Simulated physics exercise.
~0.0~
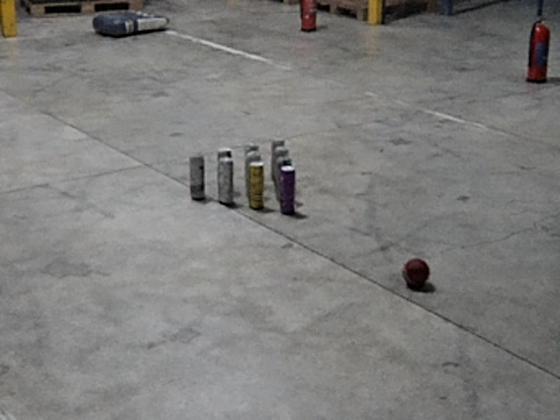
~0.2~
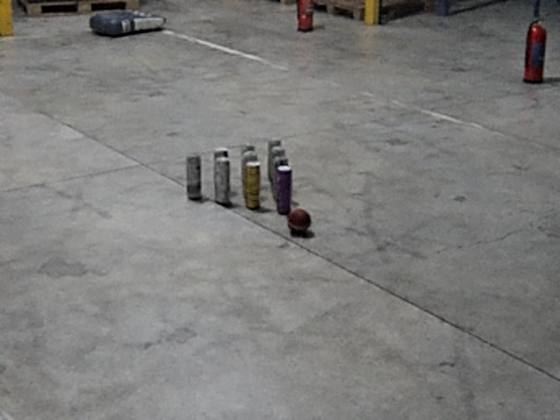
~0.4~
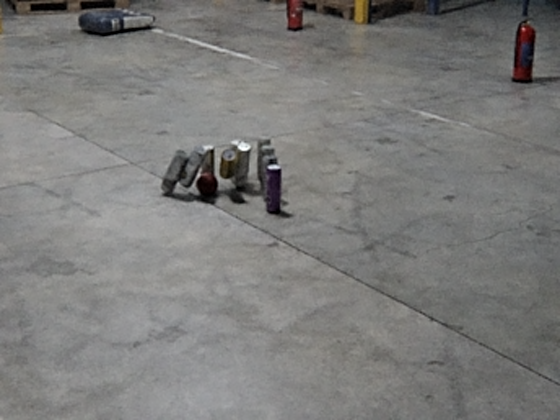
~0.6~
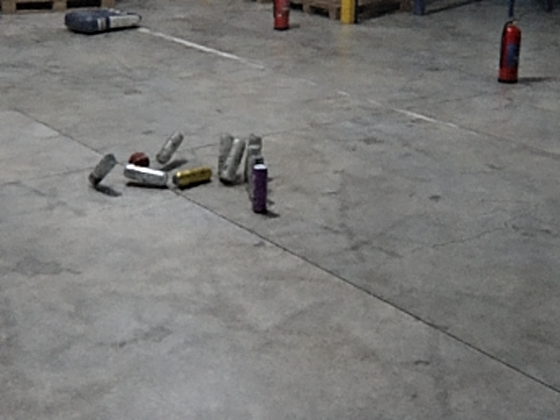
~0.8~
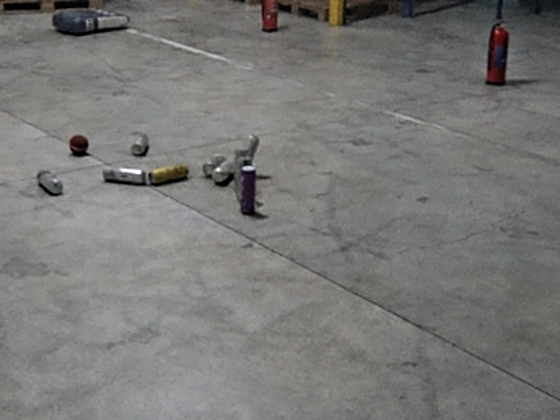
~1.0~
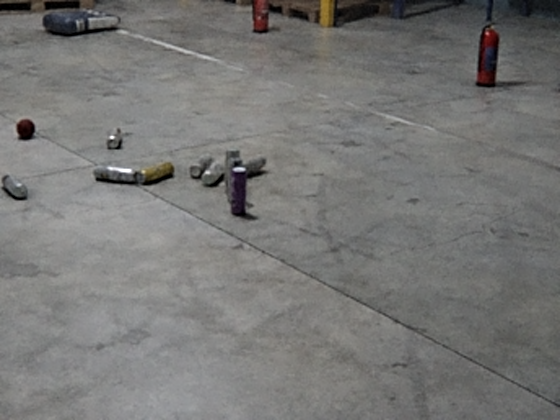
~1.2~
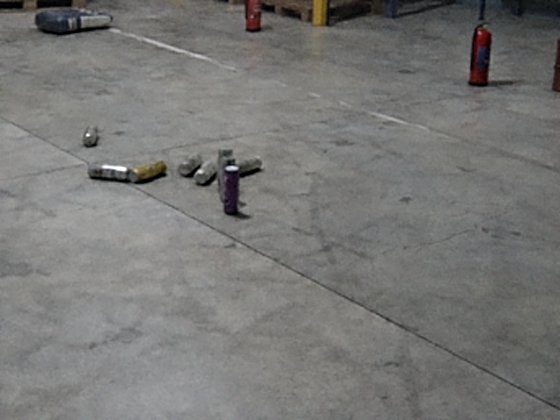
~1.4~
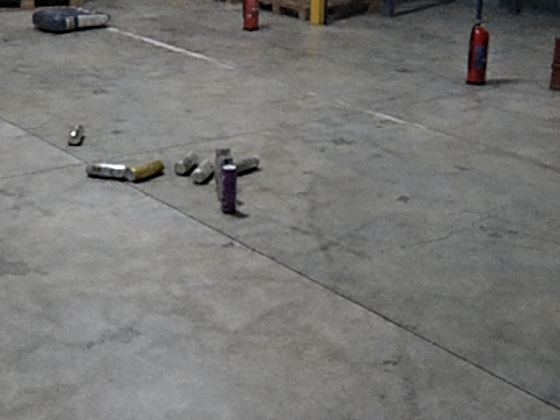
On a bare concrete floor, a dark red ball rolled left into a cluster of standing tubes and knocked most of them over, the yellow one included, then rolled out of view on the left while the purple tube stayed upright.
